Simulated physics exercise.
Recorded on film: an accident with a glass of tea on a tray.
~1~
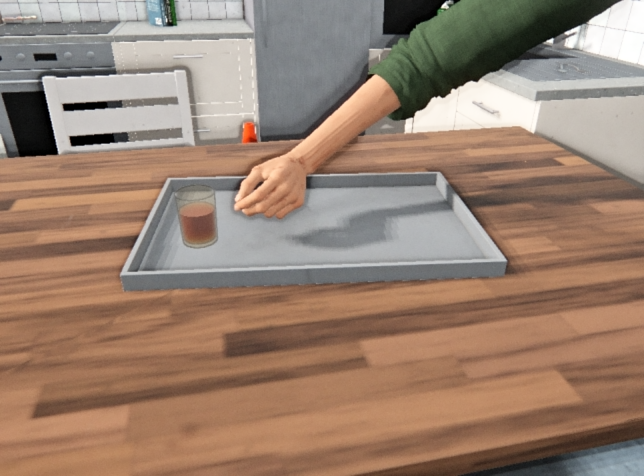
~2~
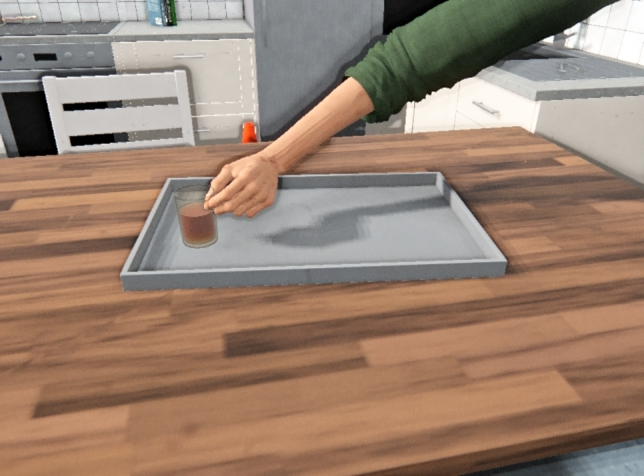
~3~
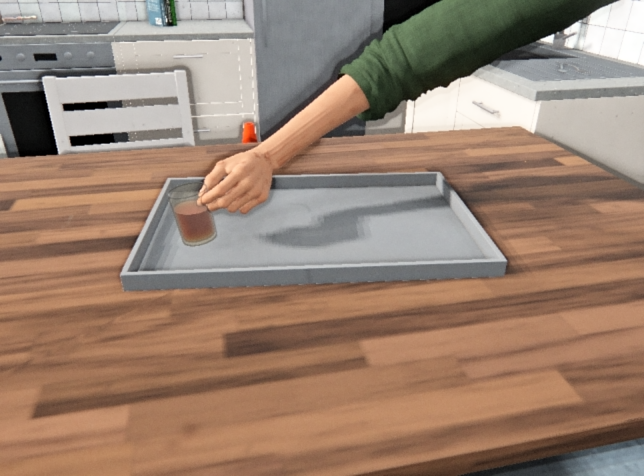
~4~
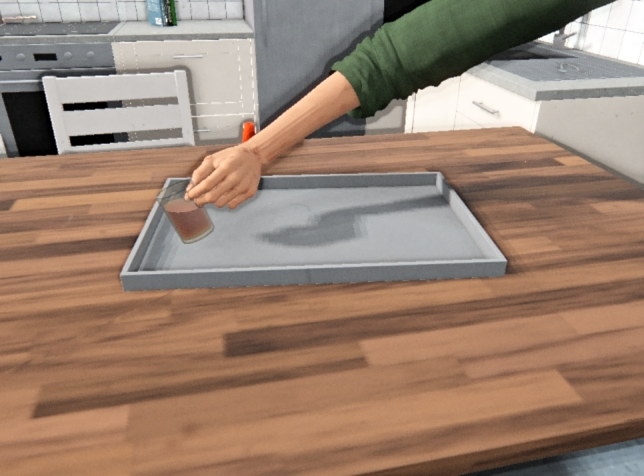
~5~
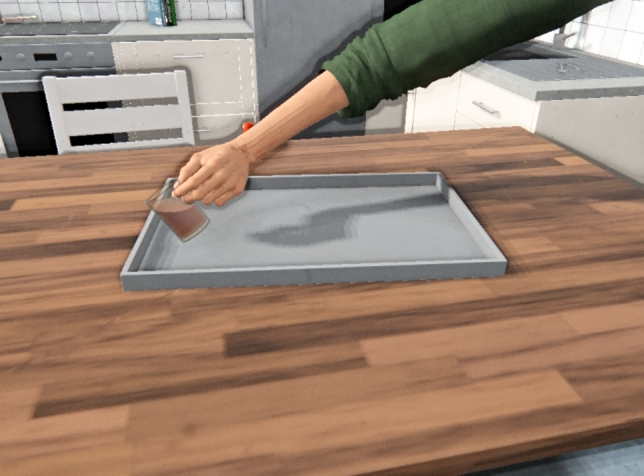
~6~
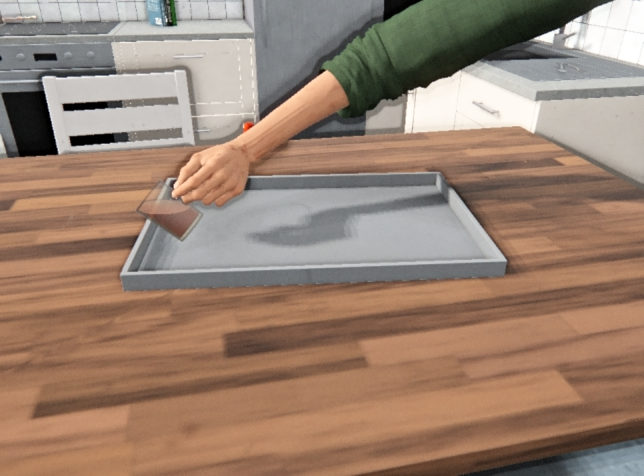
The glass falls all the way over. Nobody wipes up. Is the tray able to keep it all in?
No.
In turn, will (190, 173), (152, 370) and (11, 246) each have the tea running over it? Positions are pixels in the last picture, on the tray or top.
Well, in sequence: Spill-free, spill-free, spilled on.
Next, the glass lies across the rim; the puddle covers about as much as a plate; the table is getting wet.
After that, the puddle covers about as much as a tray; the table is getting wet.
Finally, the puddle covers about as much as a tray; the table is getting wet.
